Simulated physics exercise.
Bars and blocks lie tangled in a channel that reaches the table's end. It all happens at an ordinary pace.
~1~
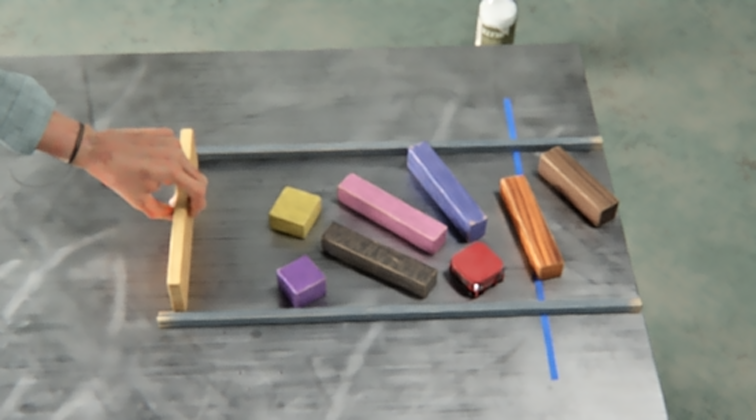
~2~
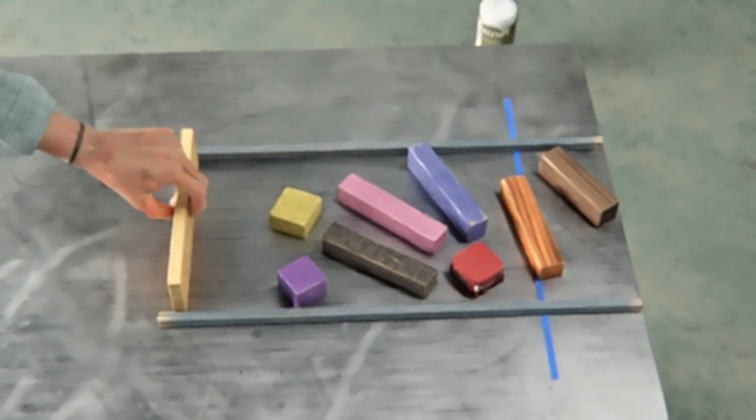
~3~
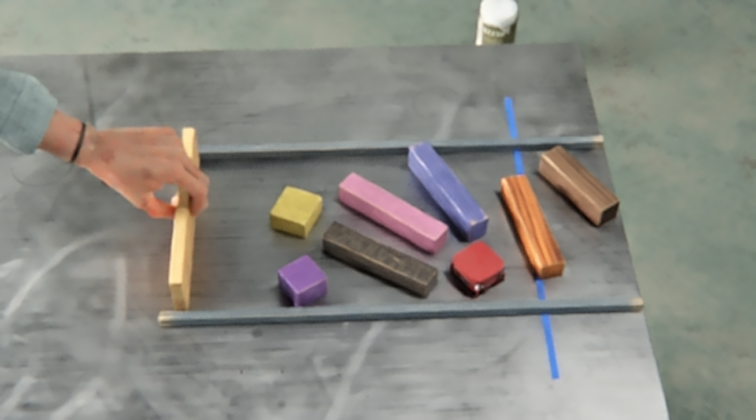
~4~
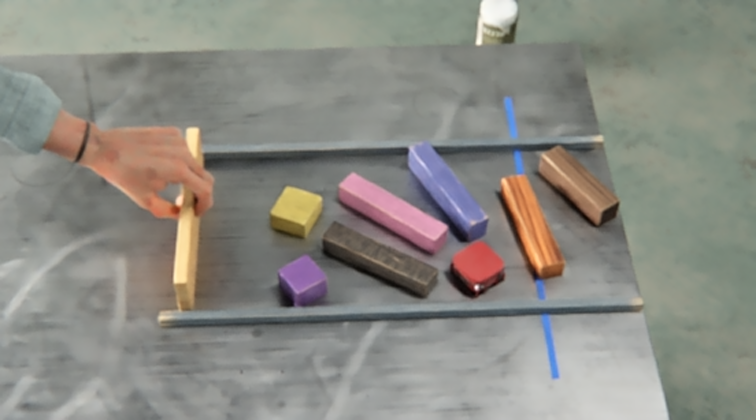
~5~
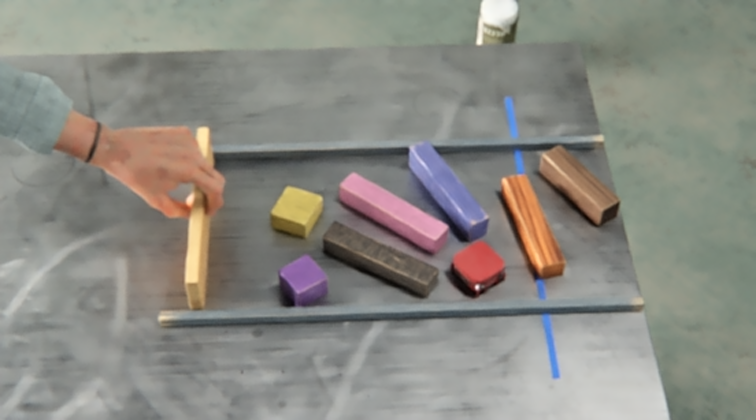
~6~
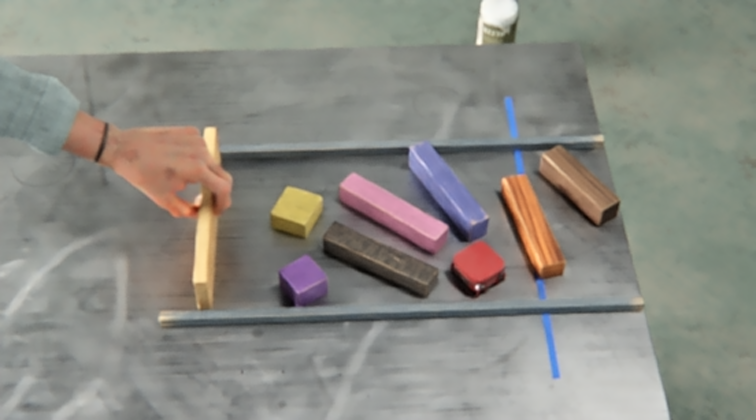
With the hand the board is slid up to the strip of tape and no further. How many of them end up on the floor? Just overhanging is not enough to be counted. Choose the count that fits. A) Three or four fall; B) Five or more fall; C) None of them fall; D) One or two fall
D.
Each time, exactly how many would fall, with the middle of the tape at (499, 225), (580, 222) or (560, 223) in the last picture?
It would be 0, 5 and 4.
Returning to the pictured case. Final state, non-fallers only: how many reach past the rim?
Things overhanging at the end: 1.
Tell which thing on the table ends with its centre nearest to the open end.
Foremost: The red case.
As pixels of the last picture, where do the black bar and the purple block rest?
Black bar: About (582, 253); purple block: About (560, 282).
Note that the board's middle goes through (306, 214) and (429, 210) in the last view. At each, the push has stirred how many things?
At the first spot the count is 3, and at the second it is 7.
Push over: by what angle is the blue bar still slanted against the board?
It is near 5° out of line.
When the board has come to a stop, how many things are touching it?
It's 3.
Soon after, none off yet; brown stick at rest near (579, 185); orange stick at rest near (532, 225); red case at rest near (478, 269).
Then, none off yet; brown stick at rest near (579, 185); orange stick moved a little near (548, 223); red case moved about its own width near (525, 254).
At rest, the number that fall off is one or two; fallen, orange stick and brown stick.
